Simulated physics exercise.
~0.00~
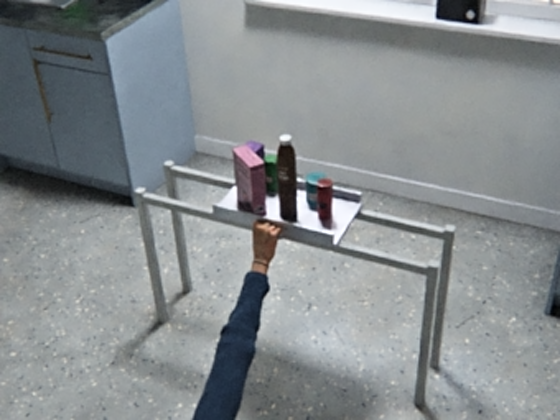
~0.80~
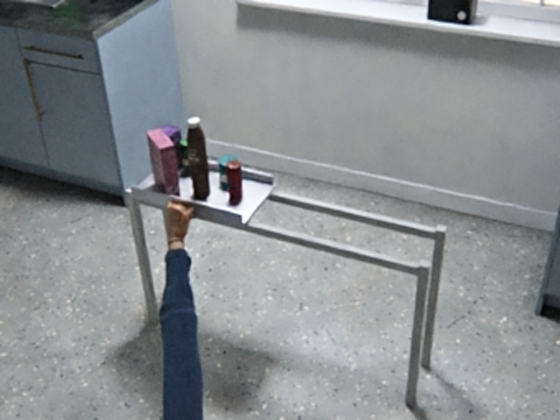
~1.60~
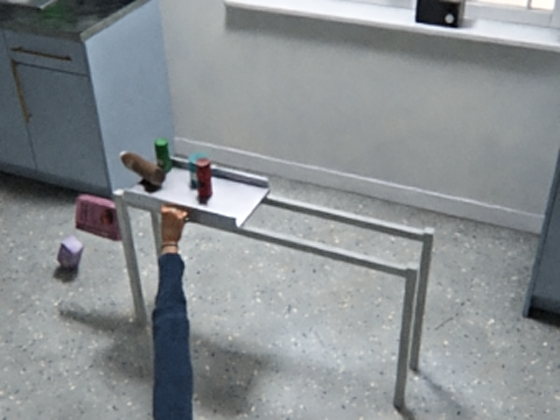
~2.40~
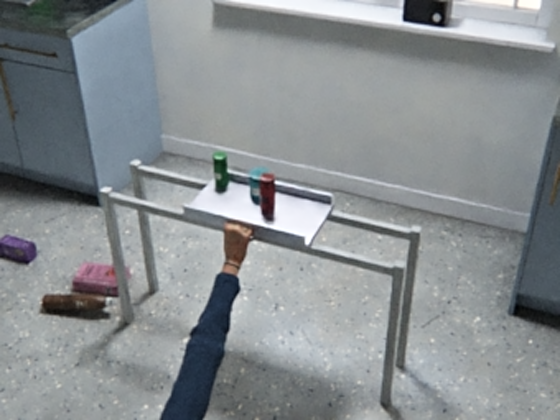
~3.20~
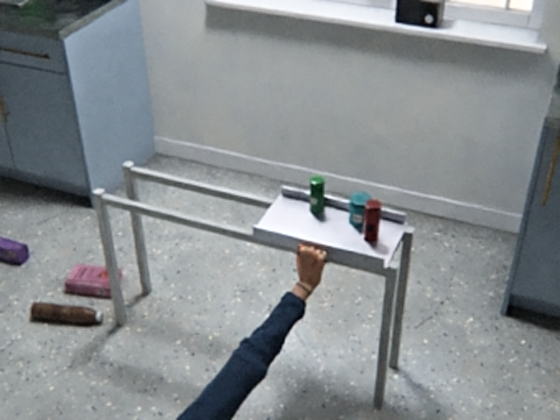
The video shows a hand sliding a tray of containers left along a metal frame, where the pink packet, purple carton and brown bottle topple off the left side onto the floor, then pushing it right, with the red shaker, turquoise jar and green shaker still upright aboard.
